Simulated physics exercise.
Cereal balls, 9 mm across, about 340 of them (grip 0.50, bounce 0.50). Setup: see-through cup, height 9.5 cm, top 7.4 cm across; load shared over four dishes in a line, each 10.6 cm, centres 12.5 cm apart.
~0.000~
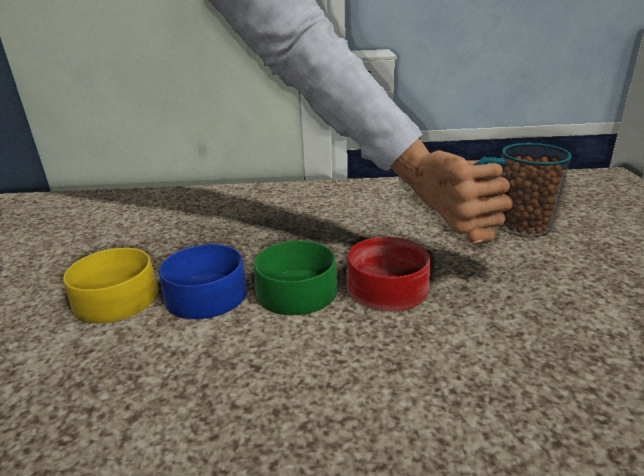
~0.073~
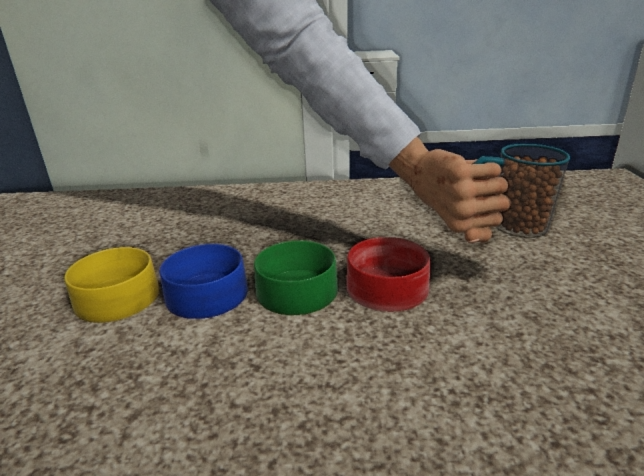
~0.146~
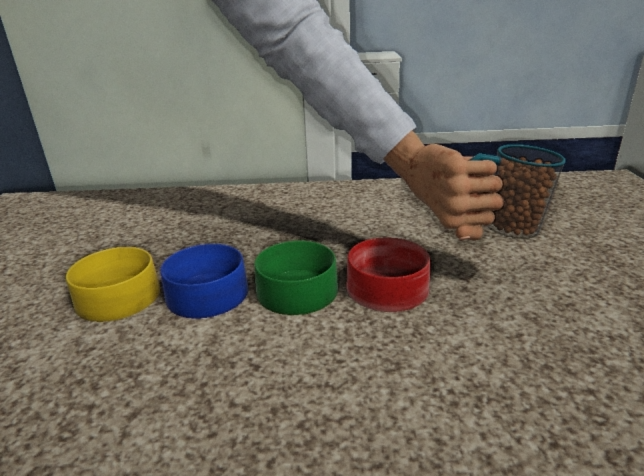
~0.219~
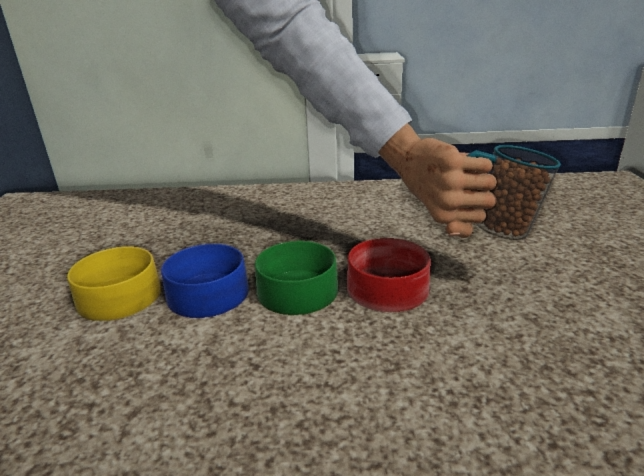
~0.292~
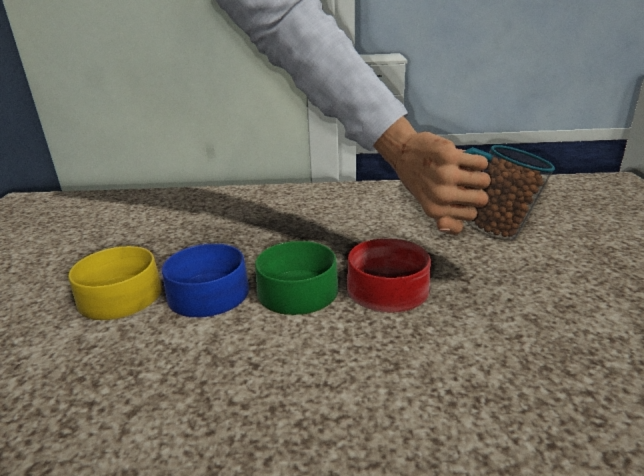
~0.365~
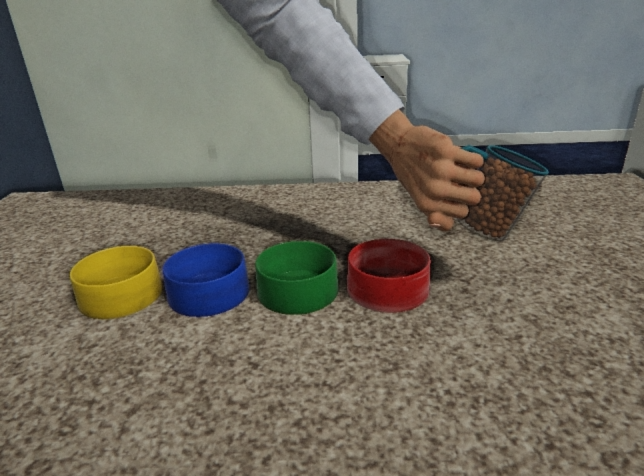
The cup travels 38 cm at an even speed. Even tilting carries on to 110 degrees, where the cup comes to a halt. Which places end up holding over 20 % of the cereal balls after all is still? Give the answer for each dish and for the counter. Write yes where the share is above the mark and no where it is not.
Red dish: Yes, blue dish: No, green dish: No, yellow dish: No, counter: No.
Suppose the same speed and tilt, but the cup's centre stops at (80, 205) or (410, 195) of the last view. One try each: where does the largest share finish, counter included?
I'd expect red to win the first try and counter the second.
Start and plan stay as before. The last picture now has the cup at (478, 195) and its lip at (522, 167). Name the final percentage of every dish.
In the end red holds 0, blue holds 0, green holds 100, yellow holds 0.
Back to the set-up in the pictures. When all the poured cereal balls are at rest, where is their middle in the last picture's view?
Near (383, 278).
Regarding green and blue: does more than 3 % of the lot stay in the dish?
As for green, correct, and as for blue, not so.
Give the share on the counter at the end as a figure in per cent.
I'd put it near 10 per cent.
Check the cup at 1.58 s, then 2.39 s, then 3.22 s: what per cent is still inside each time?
In order, near 85 %, 10 % and 0 %.
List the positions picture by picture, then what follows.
The first picture shows cup at (529, 190), tilt 0 degrees, lip at (567, 152), moved 0.0 cm; middle of the pieces at (529, 192); red dish at (388, 256); green dish at (295, 260); blue dish at (201, 264); yellow dish at (108, 268).
The second picture shows cup at (527, 191), tilt 2 degrees, lip at (565, 154), moved 0.3 cm; middle of the pieces at (526, 193).
The third picture shows cup at (521, 192), tilt 6 degrees, lip at (561, 157), moved 1.1 cm; middle of the pieces at (520, 194).
The fourth picture shows cup at (514, 193), tilt 11 degrees, lip at (556, 161), moved 2.0 cm; middle of the pieces at (512, 195).
The fifth picture shows cup at (506, 194), tilt 16 degrees, lip at (551, 165), moved 3.0 cm; middle of the pieces at (505, 196).
The sixth picture shows cup at (498, 194), tilt 21 degrees, lip at (545, 169), moved 3.9 cm; middle of the pieces at (497, 196); red dish at (389, 258); green dish at (296, 260); blue dish at (204, 263); yellow dish at (113, 265). The cup turns about 70 degrees a second and travels 13 cm a second.
Then, at 1.58 s, tilt 104 degrees; cup holds 85 %, red 5 %.
After 2.39 s, tilt 110 degrees; cup holds 10 %, red 80 %.
Then, at 3.22 s, tilt 110 degrees; cup holds 0 %, red 80 %, green 10 %.
At rest (3.5 s), red 80 %, blue 0 %, green 10 %, yellow 0 %, counter 10 %.
